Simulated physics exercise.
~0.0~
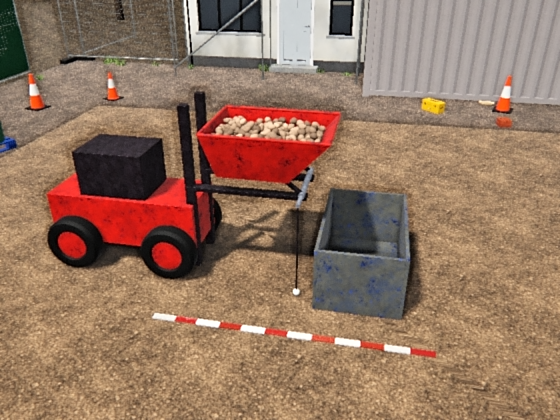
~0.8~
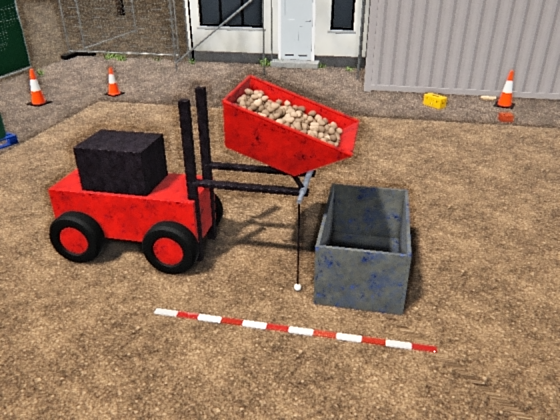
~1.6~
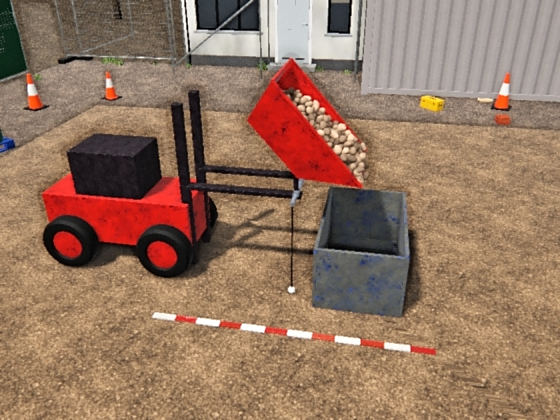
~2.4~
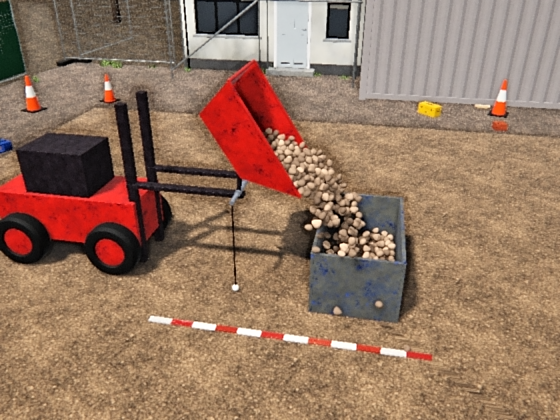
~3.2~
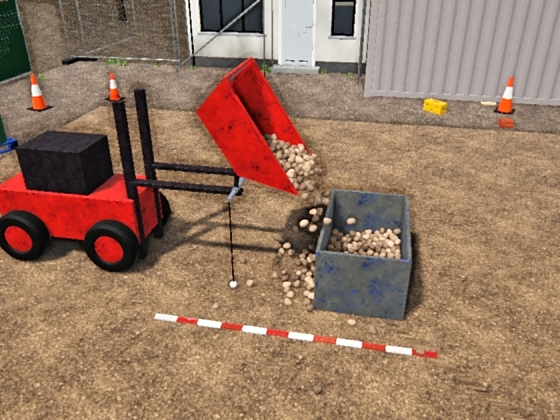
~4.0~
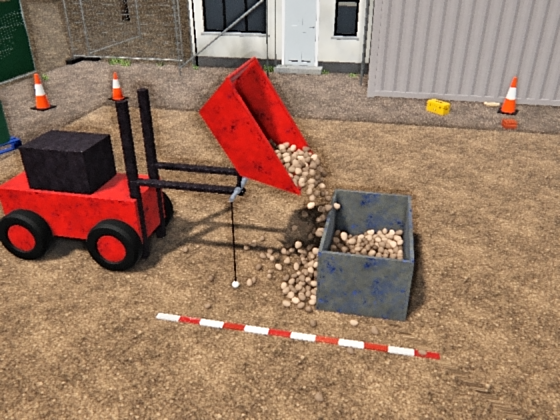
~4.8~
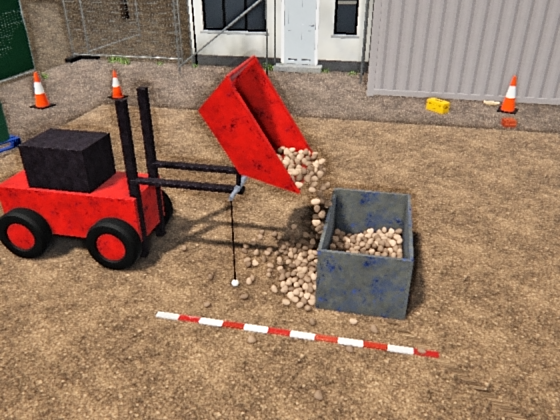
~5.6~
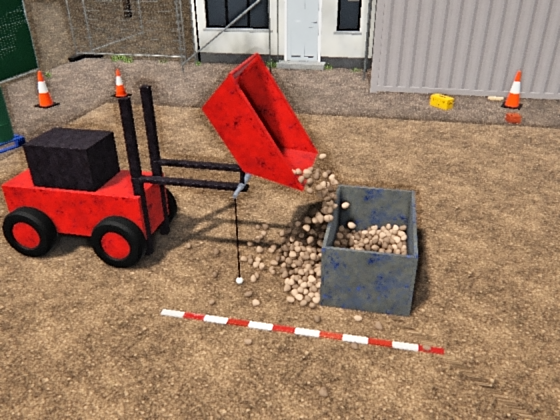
On a dirt yard, a red forklift tipped its skip of round stones toward a grey bin, then backed left as they poured out, and many landed inside while the rest piled on the ground against the bin's left side.
